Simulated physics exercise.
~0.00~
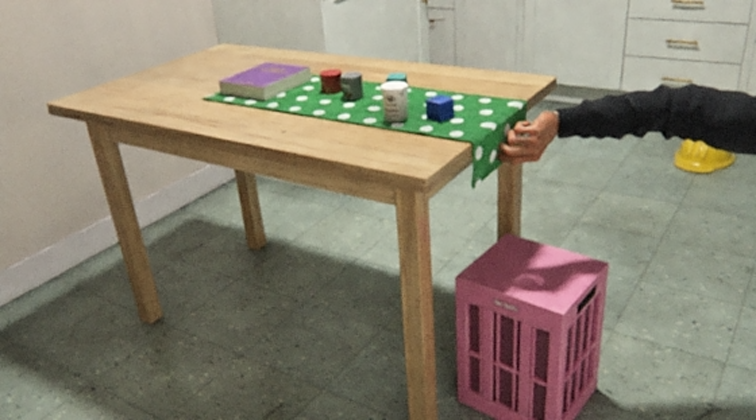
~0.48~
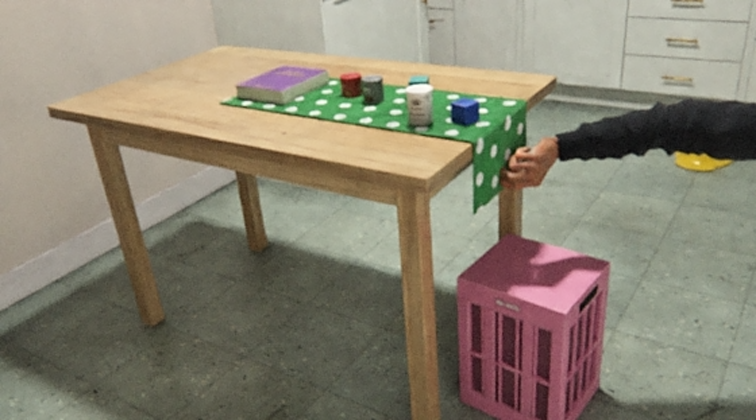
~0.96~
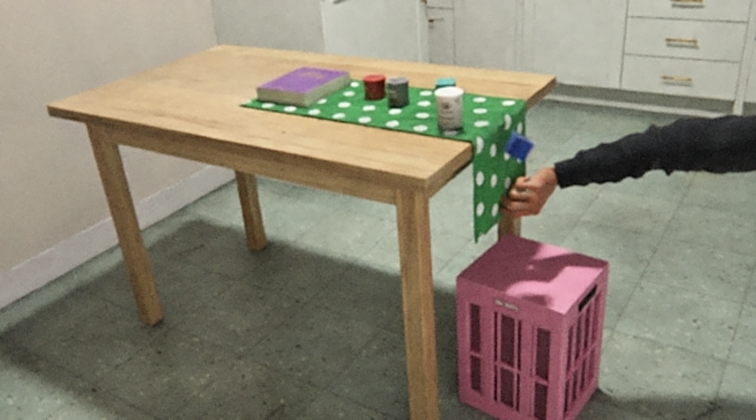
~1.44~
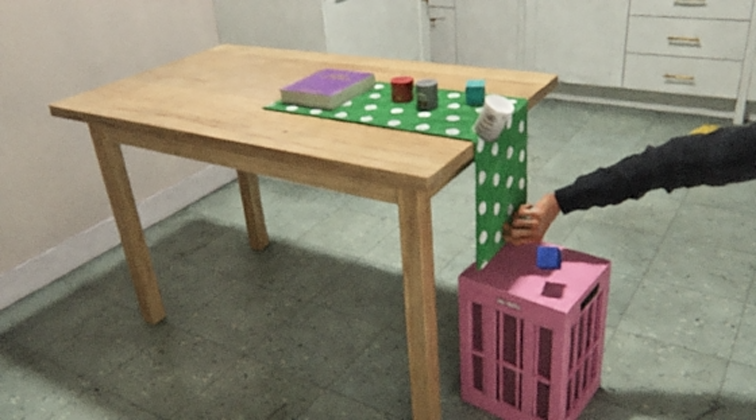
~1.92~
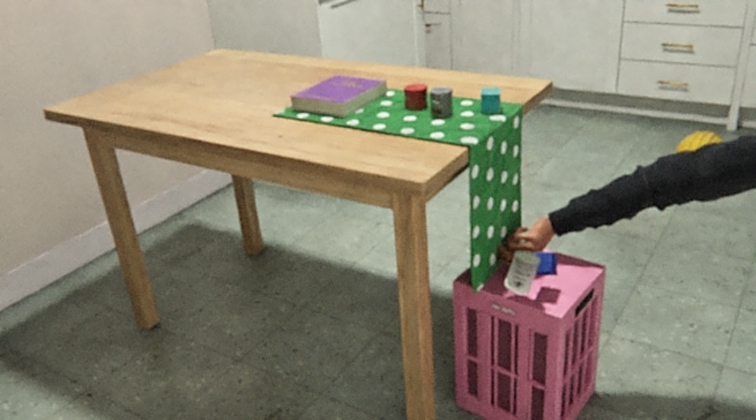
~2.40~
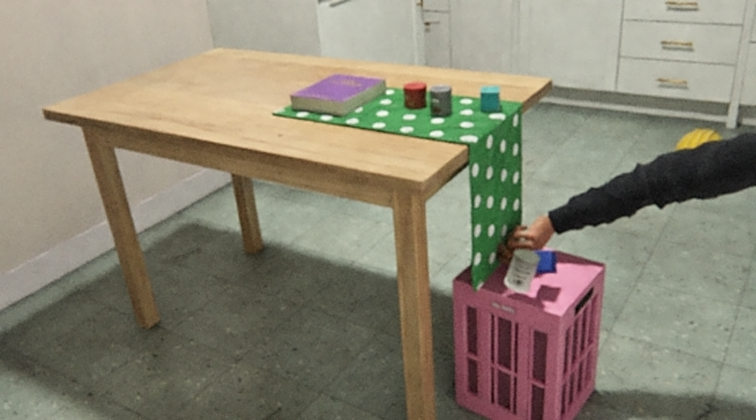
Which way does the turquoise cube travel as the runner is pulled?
The turquoise cube moves to the right, riding along with the runner toward the table's edge.
